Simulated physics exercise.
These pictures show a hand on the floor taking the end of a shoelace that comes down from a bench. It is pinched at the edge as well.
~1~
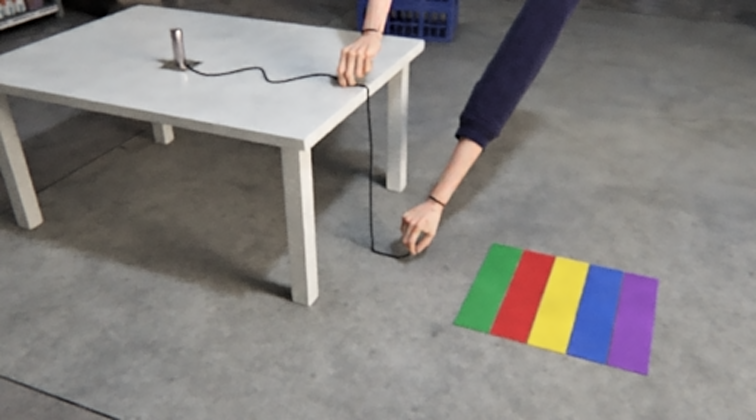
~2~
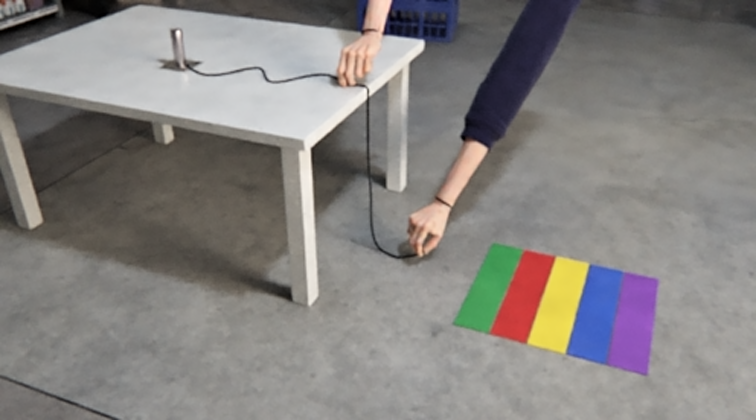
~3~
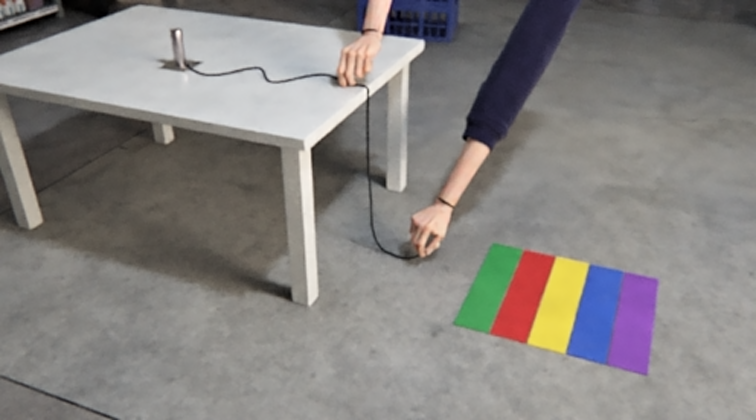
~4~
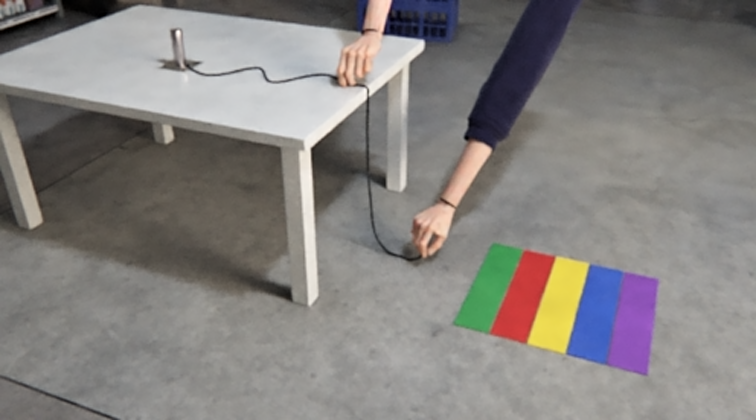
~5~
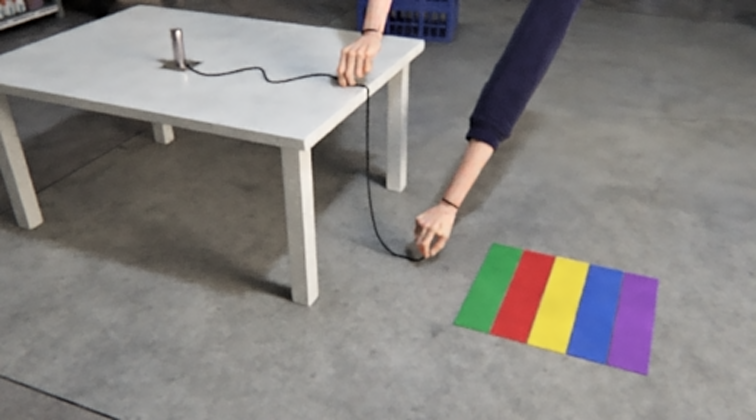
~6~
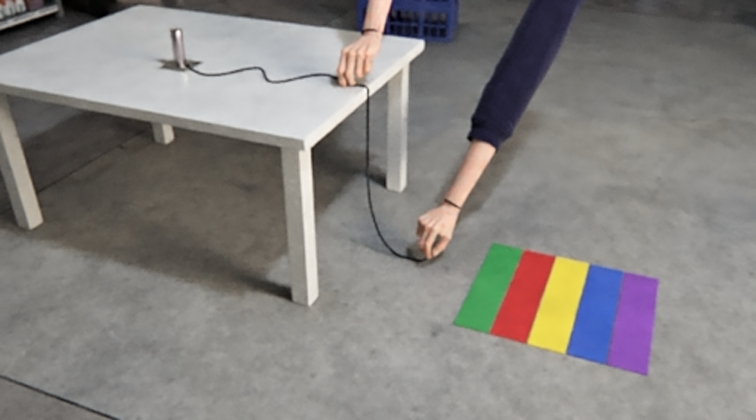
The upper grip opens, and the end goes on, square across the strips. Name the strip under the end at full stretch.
The end stops over the blue strip.
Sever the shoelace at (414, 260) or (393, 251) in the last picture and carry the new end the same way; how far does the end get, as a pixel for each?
The places are (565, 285) and (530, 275).
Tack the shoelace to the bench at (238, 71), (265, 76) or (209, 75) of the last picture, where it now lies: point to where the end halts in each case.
The places are (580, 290), (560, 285) and (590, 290).
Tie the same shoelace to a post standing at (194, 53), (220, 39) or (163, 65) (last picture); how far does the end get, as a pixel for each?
In that order: (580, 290), (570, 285) and (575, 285).
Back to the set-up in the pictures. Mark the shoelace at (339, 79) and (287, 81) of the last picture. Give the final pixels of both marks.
The first at (381, 105), the second at (325, 84).
Early on, end near (525, 276); over red.
Midway, end near (569, 286); over yellow.
At the end of the slack, end near (598, 293); over blue. It gets as far as the blue strip.
